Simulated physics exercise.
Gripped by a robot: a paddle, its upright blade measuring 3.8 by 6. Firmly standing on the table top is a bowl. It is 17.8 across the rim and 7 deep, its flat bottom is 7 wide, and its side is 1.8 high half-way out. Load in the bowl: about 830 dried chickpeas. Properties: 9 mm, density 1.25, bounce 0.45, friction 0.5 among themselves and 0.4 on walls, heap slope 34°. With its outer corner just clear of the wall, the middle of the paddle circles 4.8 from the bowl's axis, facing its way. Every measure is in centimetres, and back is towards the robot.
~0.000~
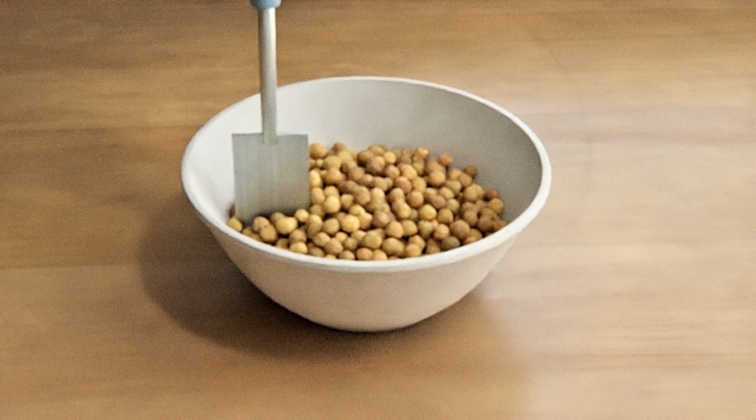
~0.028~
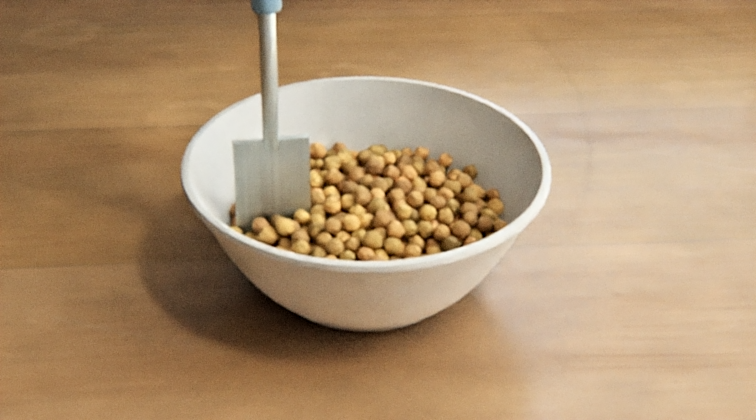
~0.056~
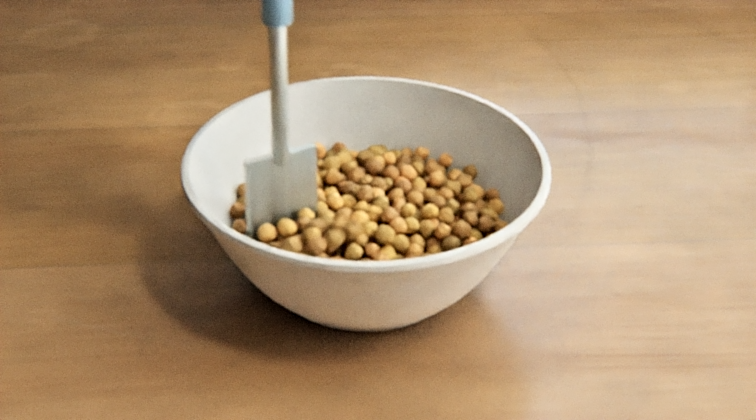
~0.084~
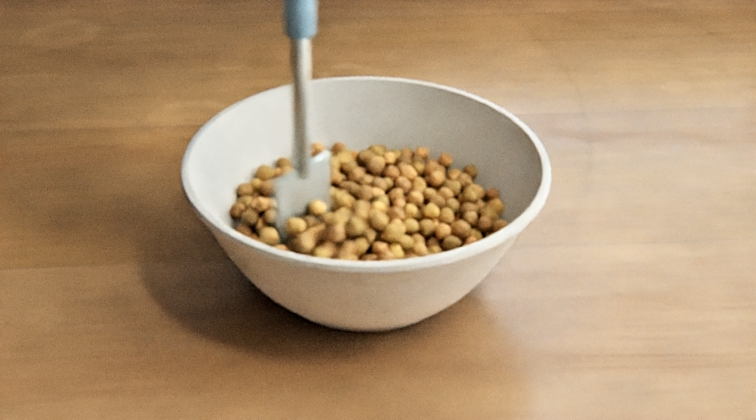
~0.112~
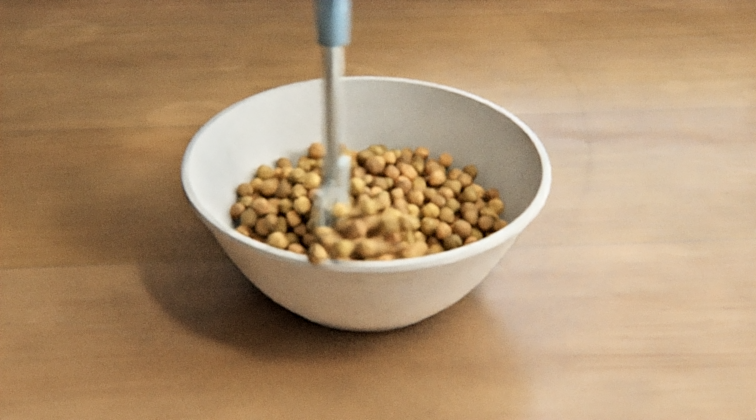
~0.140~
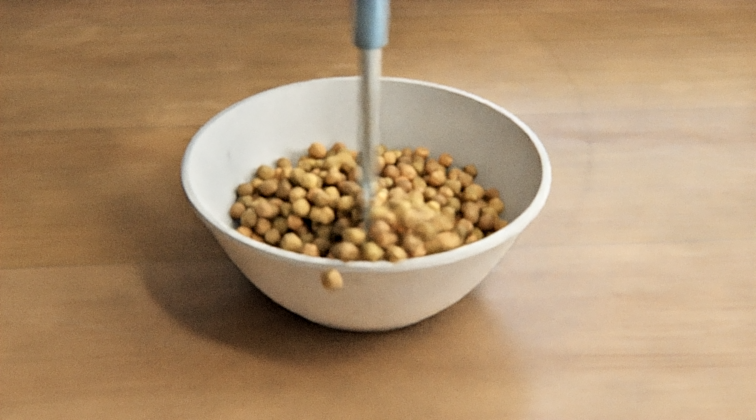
A metal paddle sweeps rightward through chickpeas in a white bowl, knocking one over the rim.
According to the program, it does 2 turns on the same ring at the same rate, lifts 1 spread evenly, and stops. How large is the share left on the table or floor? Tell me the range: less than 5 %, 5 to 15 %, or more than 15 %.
It falls in the range more than 15 %.
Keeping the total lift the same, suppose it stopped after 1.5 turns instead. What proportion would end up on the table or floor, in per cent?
Close to 20 in a hundred.
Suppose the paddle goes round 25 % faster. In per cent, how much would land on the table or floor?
I'd expect about 30 %.
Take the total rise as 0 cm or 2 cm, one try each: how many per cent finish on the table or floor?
Estimates: 30 % and 15 %.
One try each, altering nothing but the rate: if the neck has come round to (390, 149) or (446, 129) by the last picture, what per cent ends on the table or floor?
So, roughly 25 percent the first time and 35 percent the second.
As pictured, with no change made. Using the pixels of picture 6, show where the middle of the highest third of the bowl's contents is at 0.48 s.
Near (270, 196).
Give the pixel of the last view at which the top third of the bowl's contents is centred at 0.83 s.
Near (405, 200).
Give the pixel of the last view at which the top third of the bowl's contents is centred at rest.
Around (348, 222).
By 0.48 s, 334° round, highest piece 10 above the table; 708 in the bowl, 79 on the table or floor, 43 in flight or on the tool.
By 0.83 s, 222° round, highest piece 10 above the table; 651 in the bowl, 168 on the table or floor, 11 in flight or on the tool.
By 1.20 s, 0° round, highest piece 6 above the table; 638 in the bowl, 192 on the table or floor.
By 1.90 s, 0° round, highest piece 6 above the table; 638 in the bowl, 192 on the table or floor.
Final count, 638 in the bowl, 192 on the table or floor. That is 23 % on the table or floor.
